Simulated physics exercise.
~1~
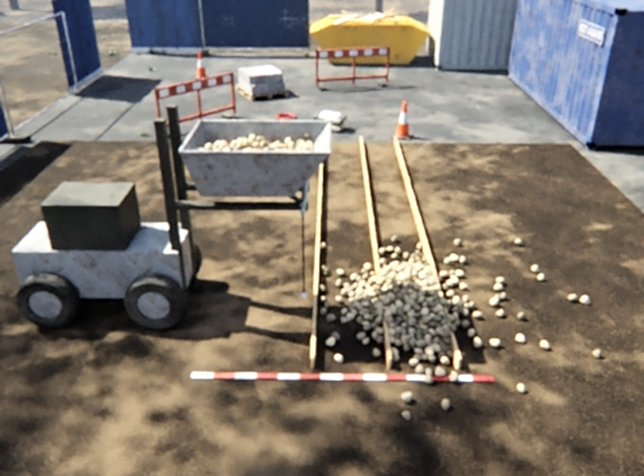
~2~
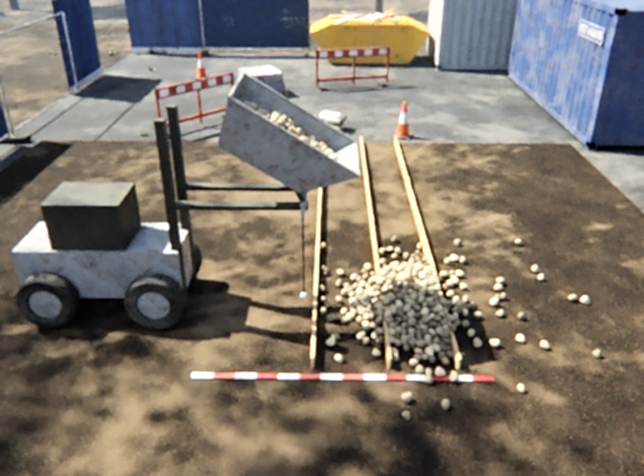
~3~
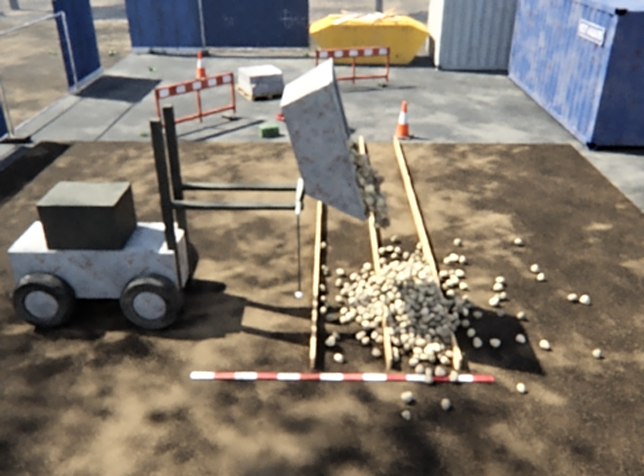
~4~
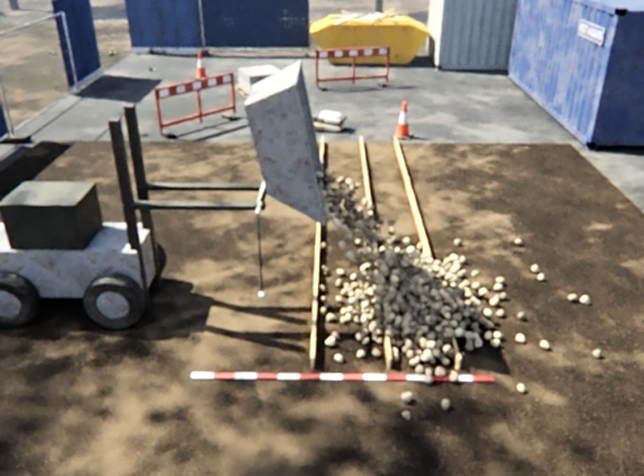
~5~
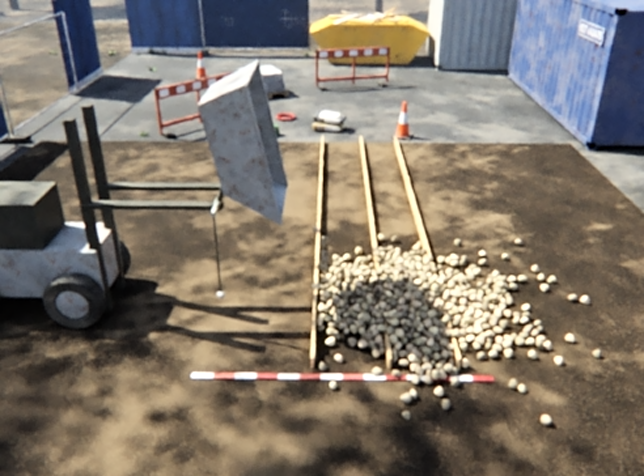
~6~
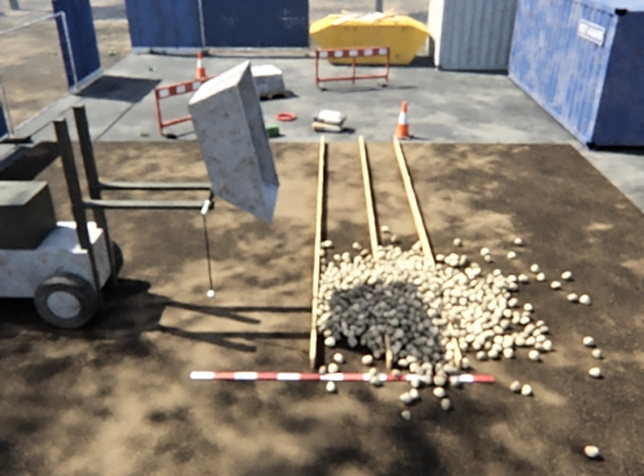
A pale grey skip full of rounded, cream-coloured stones hangs from the mast of a small fork truck at the left of a sunlit dirt yard, seen from above. Three wooden planks run away across the ground beneath a heap of similar stones, behind a red-and-white striped staff, with blue containers and a yellow skip beyond. The grey skip tips steeply to the right, and stones pour onto the heap. Still pouring, the truck backs away leftward. It ends with the skip empty and tilted, the heap broader, and a few stones scattered to the right.
